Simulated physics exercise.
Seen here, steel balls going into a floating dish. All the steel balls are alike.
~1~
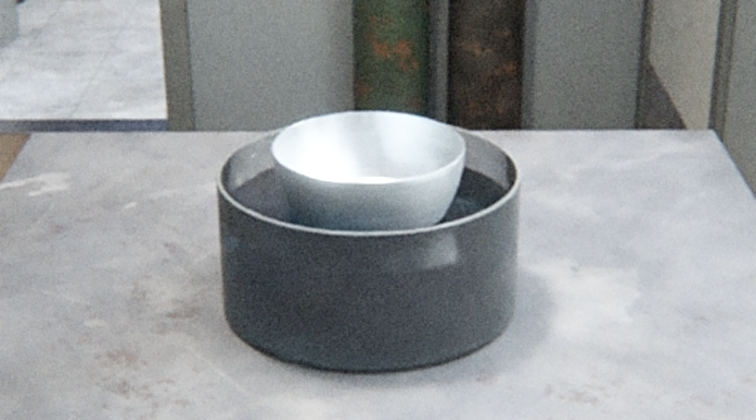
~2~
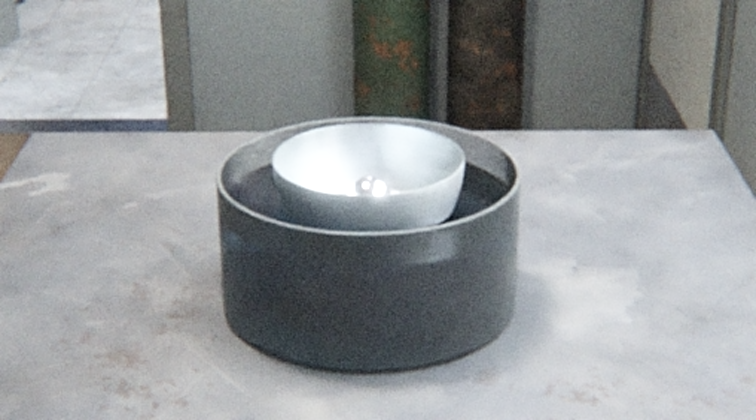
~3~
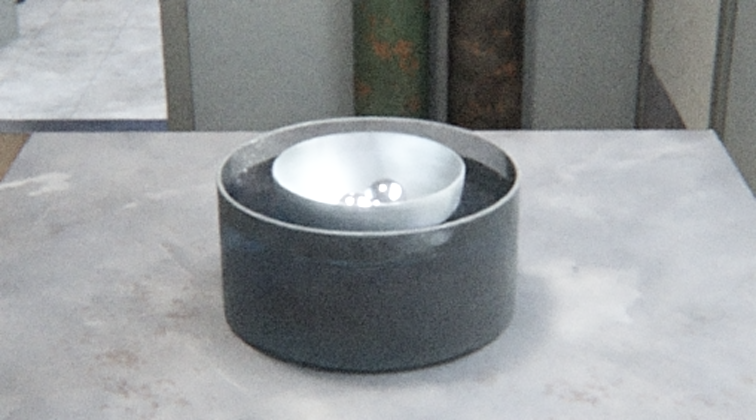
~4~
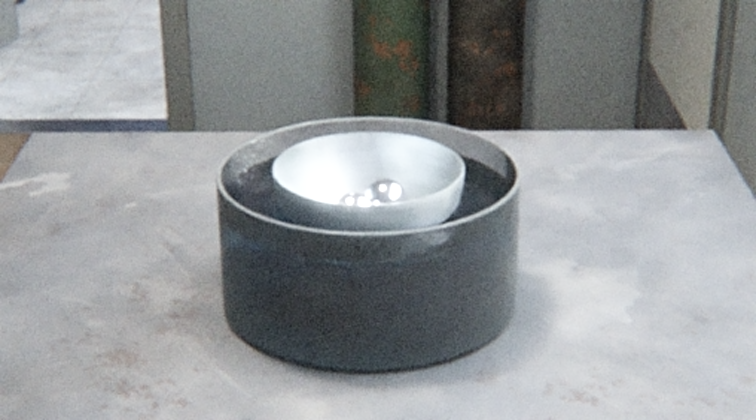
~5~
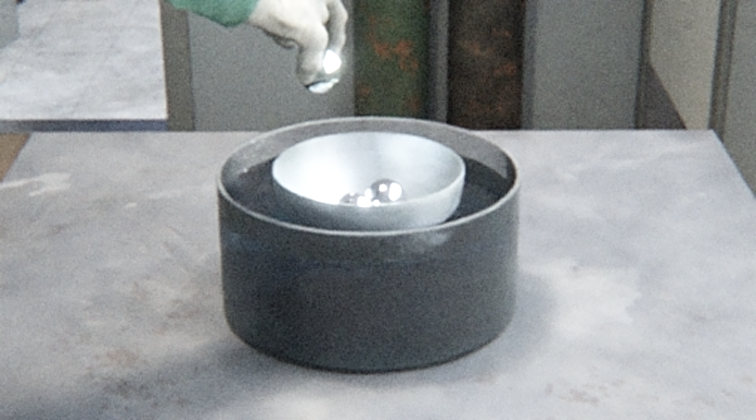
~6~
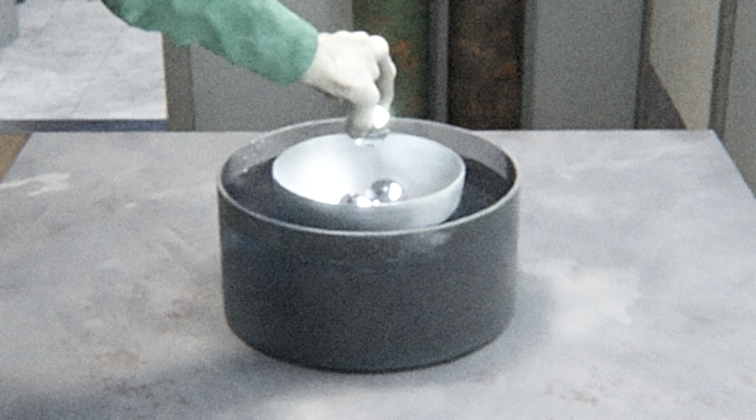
A pale dish floating inside a dark round tub starts out empty, then sits lower as first one shiny steel ball and then more rest in it. The dish stays still for a moment. A gloved or pale hand with a green sleeve enters from the upper left, lowering another ball toward the dish.
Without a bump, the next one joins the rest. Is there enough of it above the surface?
Buoyant.
A moment on, the steel ball is in and the dish dips.
Further on, it steadies; about a fifth of its side above the surface.
When it is over, the dish floats; about a fifth of its side above the surface.
